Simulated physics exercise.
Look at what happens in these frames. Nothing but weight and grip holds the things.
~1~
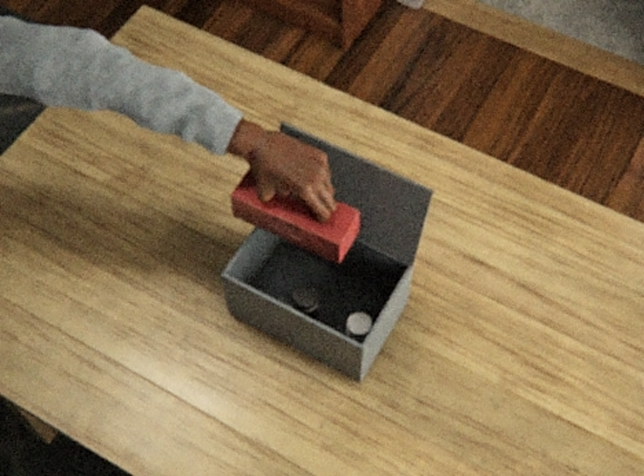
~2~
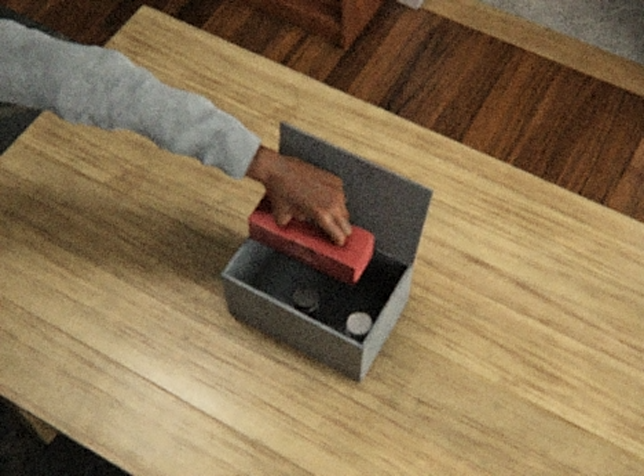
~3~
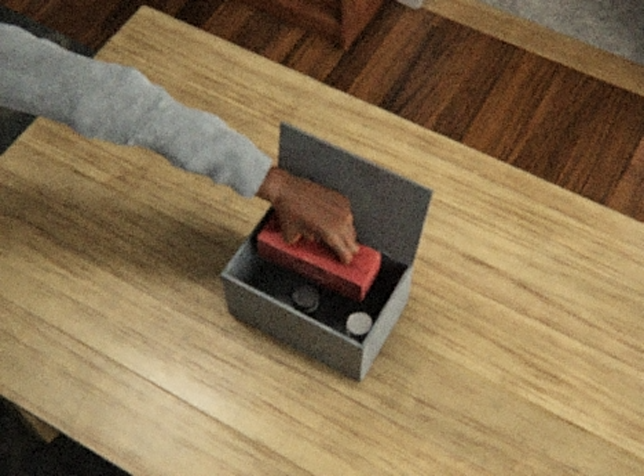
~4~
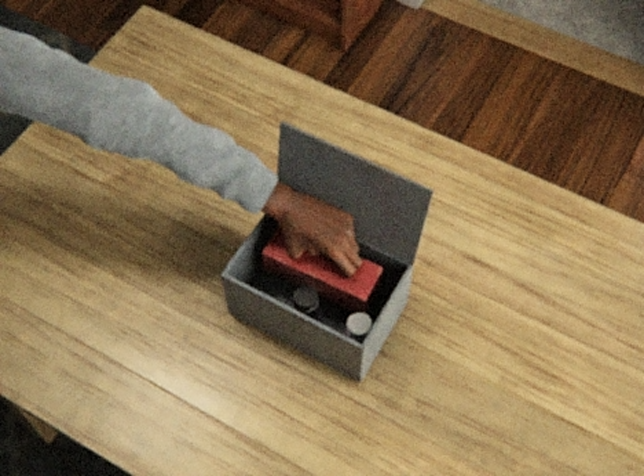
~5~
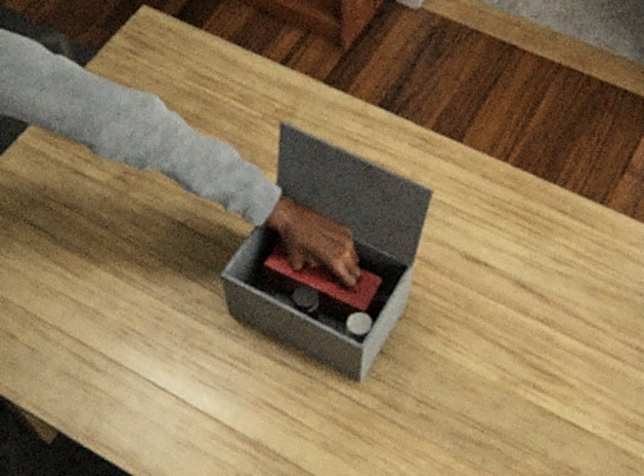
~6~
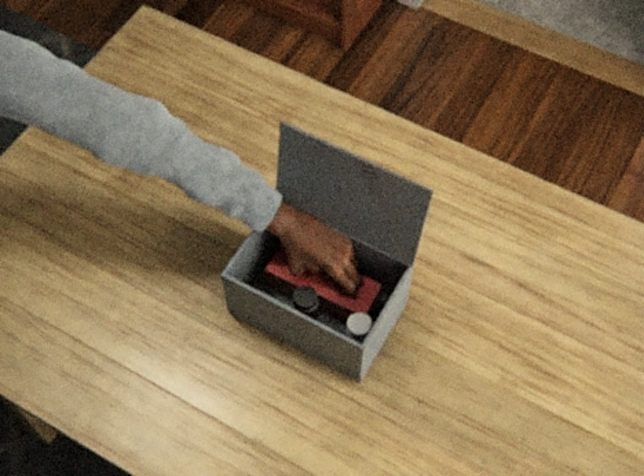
To begin with, a hand in a grey sleeve holds a red carton above an open grey box on a wooden table, with two small capped containers inside. The hand lowers the carton down and slightly right into the box, behind the containers, and still grips it there.
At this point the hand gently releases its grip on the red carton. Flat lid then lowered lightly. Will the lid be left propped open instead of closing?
No, the lid fits.
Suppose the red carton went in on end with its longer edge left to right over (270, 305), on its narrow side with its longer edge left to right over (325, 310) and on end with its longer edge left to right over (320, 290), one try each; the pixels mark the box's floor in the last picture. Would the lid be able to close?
Going in order, the lid is left partly open, then comes down all the way, then is left partly open.
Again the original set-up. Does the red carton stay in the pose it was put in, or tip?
Result: It remains as it was set.
Then, 1.30 s past the last view, lid 82° above the rim.
Then, 1.70 s past the last view, lid 44° above the rim.
Then, 1.90 s past the last view, lid 14° above the rim.
Finally, lid shut; all 3 still in place. Final places as the last picture's camera would see them, red carton near (323, 285).
